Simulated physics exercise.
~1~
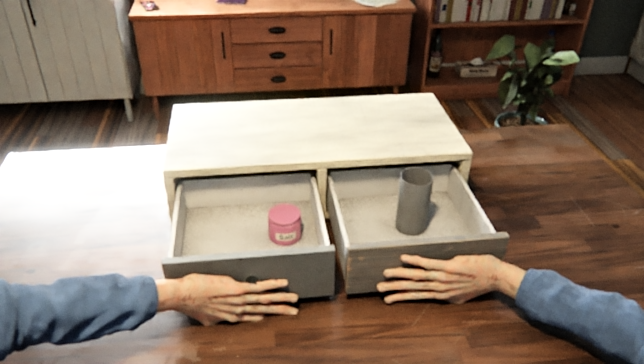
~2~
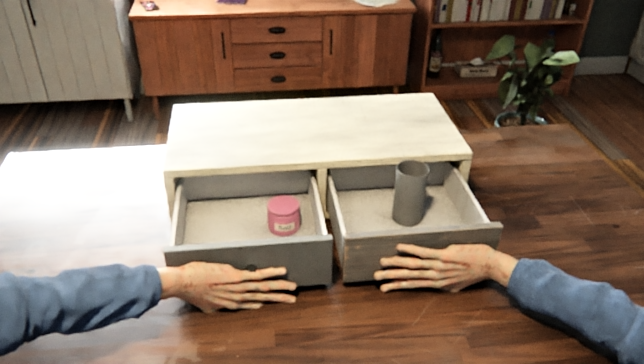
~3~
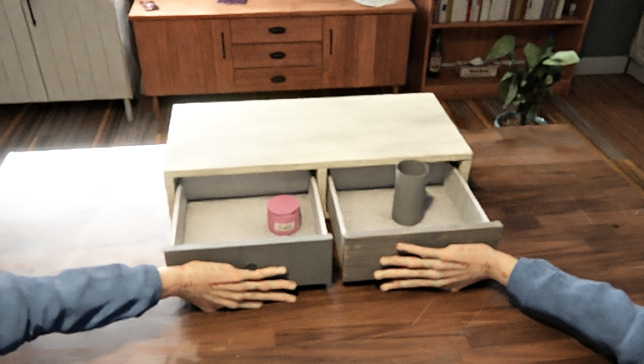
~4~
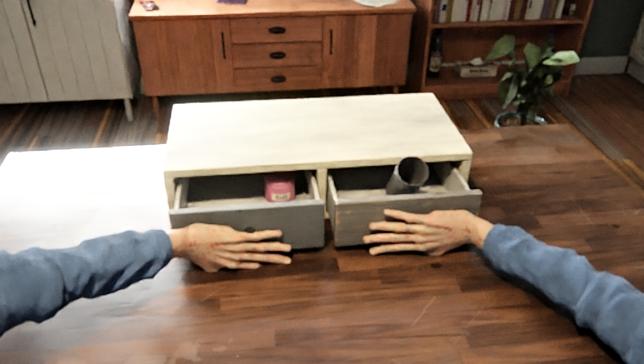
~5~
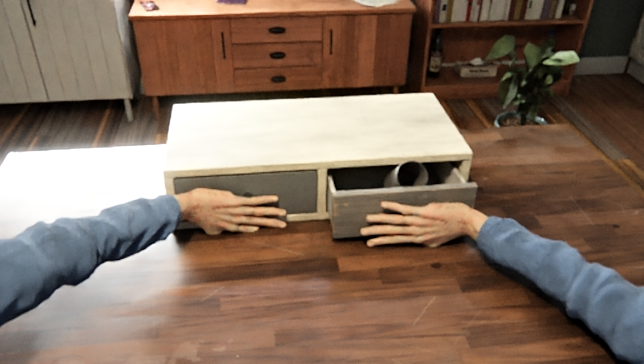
Two hands pushing open drawers into a low cabinet, the left closing over a pink jar, the right jamming as its grey beaker tips.
